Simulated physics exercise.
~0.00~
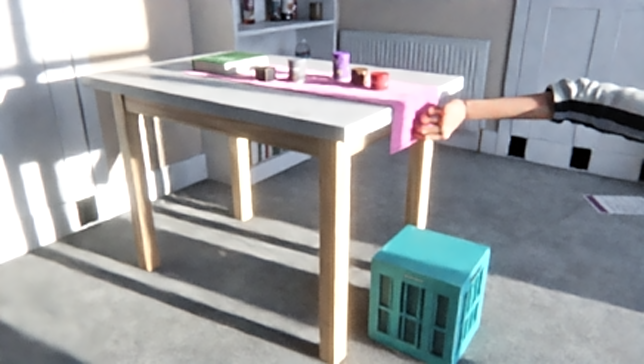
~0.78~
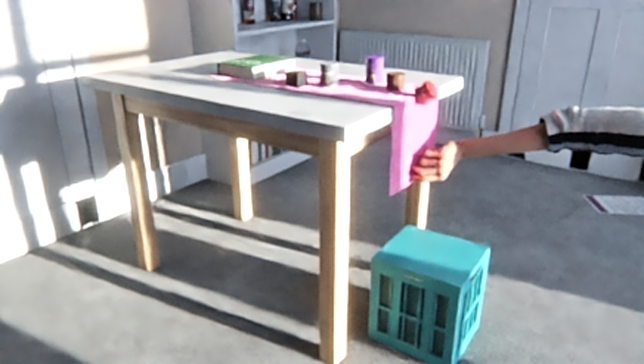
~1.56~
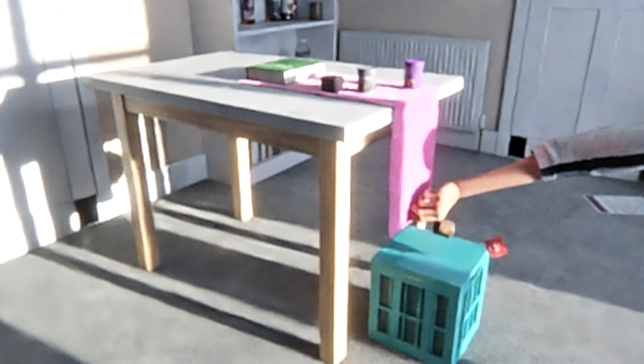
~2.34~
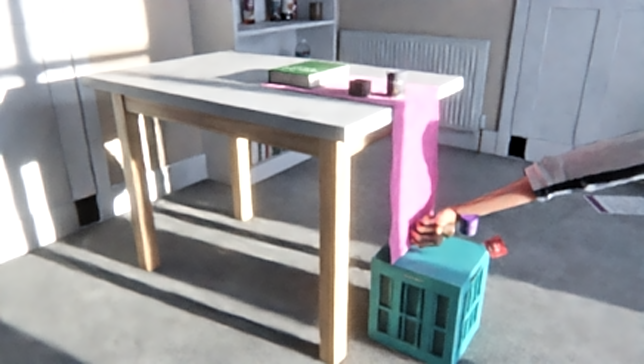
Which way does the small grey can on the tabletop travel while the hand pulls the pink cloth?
The grey can moves to the right, riding along with the cloth towards the table's edge.
